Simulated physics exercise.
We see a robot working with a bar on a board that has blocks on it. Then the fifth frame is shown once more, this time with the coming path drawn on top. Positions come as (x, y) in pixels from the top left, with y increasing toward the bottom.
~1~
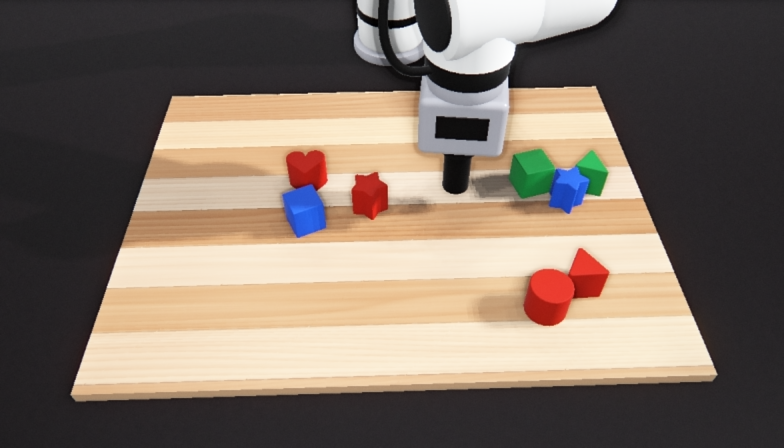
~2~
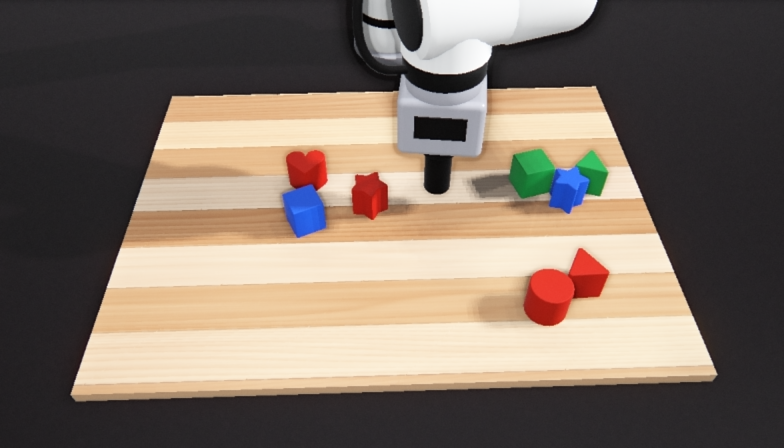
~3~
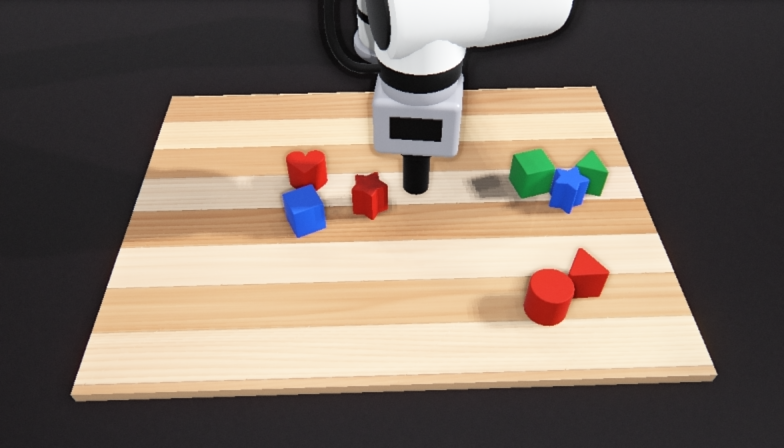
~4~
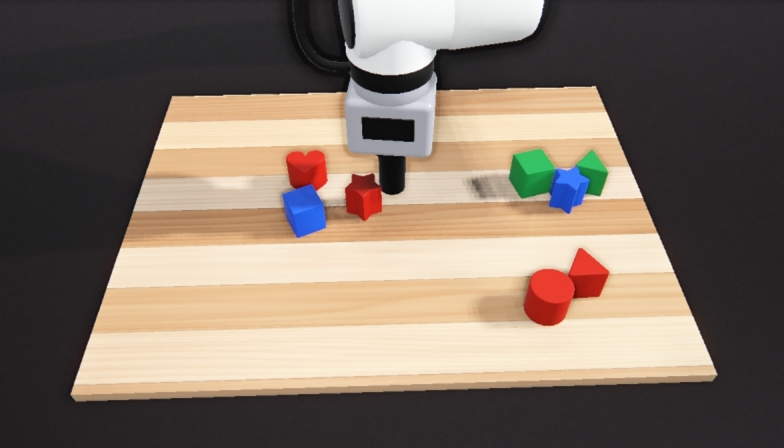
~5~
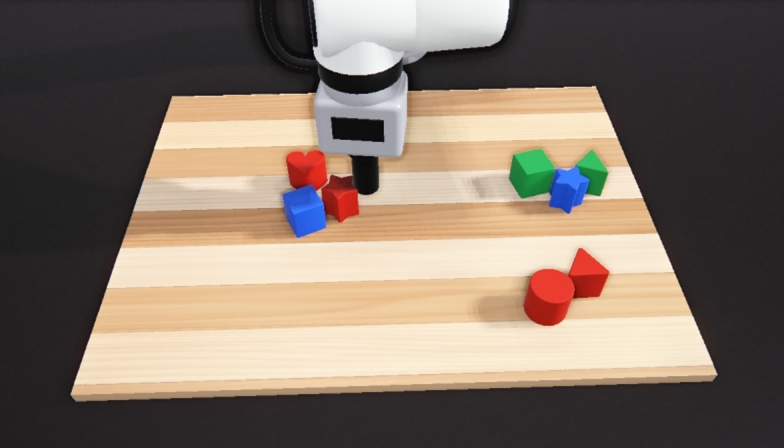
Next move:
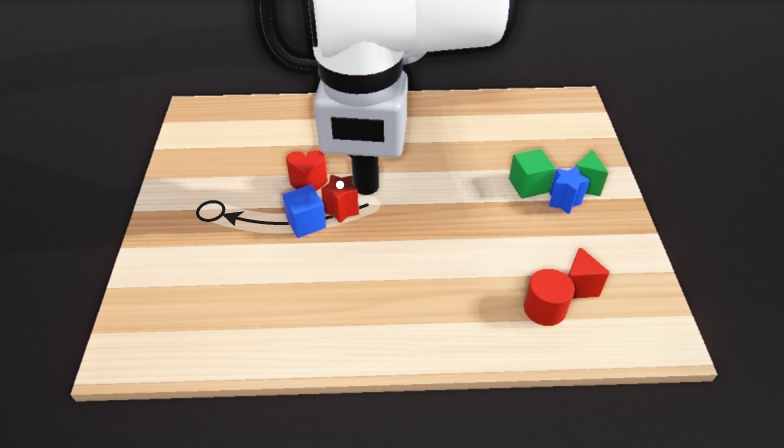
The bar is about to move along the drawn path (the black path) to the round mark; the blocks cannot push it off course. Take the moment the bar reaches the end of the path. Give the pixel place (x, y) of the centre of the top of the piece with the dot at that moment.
I'd place it at (176, 201), taking the centre of its top.
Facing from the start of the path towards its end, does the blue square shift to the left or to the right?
It's set to shift left.
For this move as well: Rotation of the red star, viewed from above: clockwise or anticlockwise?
It twists anticlockwise.
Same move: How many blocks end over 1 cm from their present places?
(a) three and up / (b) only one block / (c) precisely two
It's c.
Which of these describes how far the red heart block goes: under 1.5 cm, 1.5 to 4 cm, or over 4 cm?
Its final spot will lie within 1.5 cm of the current one.
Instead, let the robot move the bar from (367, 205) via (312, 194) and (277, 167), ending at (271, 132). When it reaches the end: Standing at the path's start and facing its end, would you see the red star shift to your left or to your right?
My prediction: Leftwards.
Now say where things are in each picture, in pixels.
In the first picture, tip of the bar (455, 186), middles of tops, blue square (302, 198), red heart block (305, 159), red star (369, 183).
In the second picture, bar (437, 186), nothing pushed.
In the third picture, bar (416, 186), nothing pushed.
In the fourth picture, bar (392, 186), red star (363, 183).
In the fifth picture, bar (366, 187), blue square (302, 198), red heart block (305, 159), red star (340, 185).
The line goes from (367, 205) over (316, 220) and (261, 222) to (211, 211); the dot is on the red star.
What follows on the original path. One third of the way, bar (312, 202); blue square (254, 210); red star (283, 197), turned 10° clockwise.
Two thirds of the way, bar (256, 204); blue square (201, 220), turned 20° anticlockwise; red star (226, 201).
At the end, bar (205, 193); blue square (181, 226), turned 50° anticlockwise; red heart block unmoved; red star (175, 201), turned 45° anticlockwise.
